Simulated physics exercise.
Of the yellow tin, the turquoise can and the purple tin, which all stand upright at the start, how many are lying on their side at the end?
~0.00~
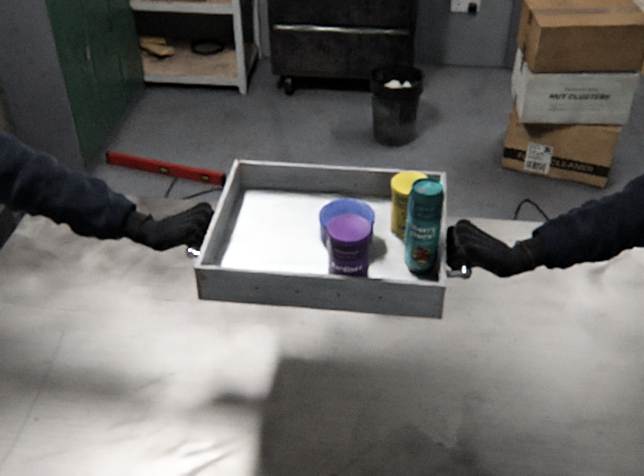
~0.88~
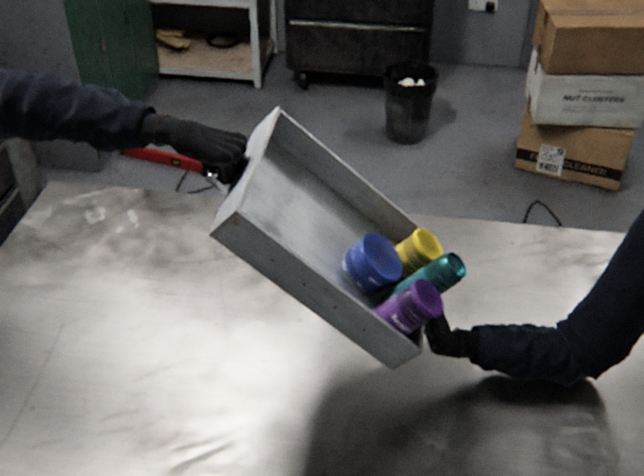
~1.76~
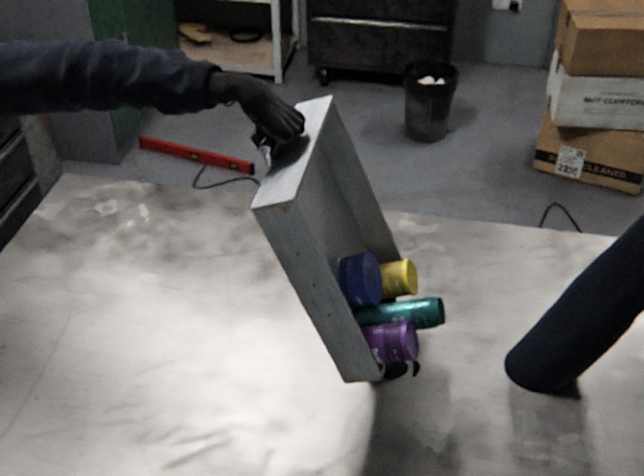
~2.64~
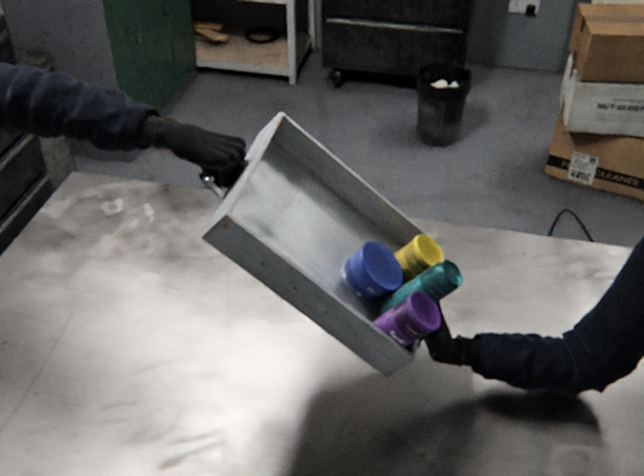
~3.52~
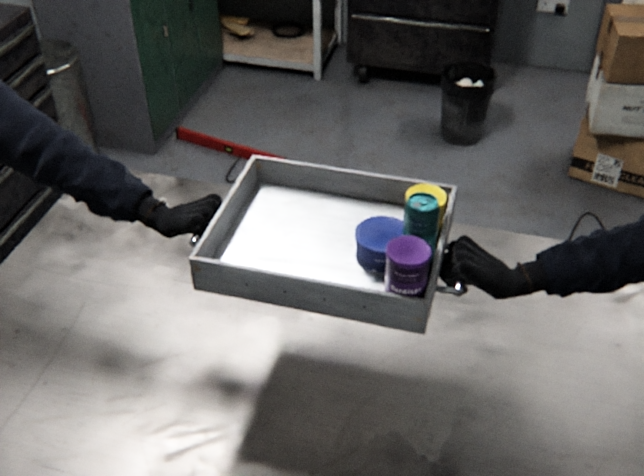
None of them are lying on their side at the end. The yellow tin, the turquoise can and the purple tin all stand upright in the crate once it is level again.
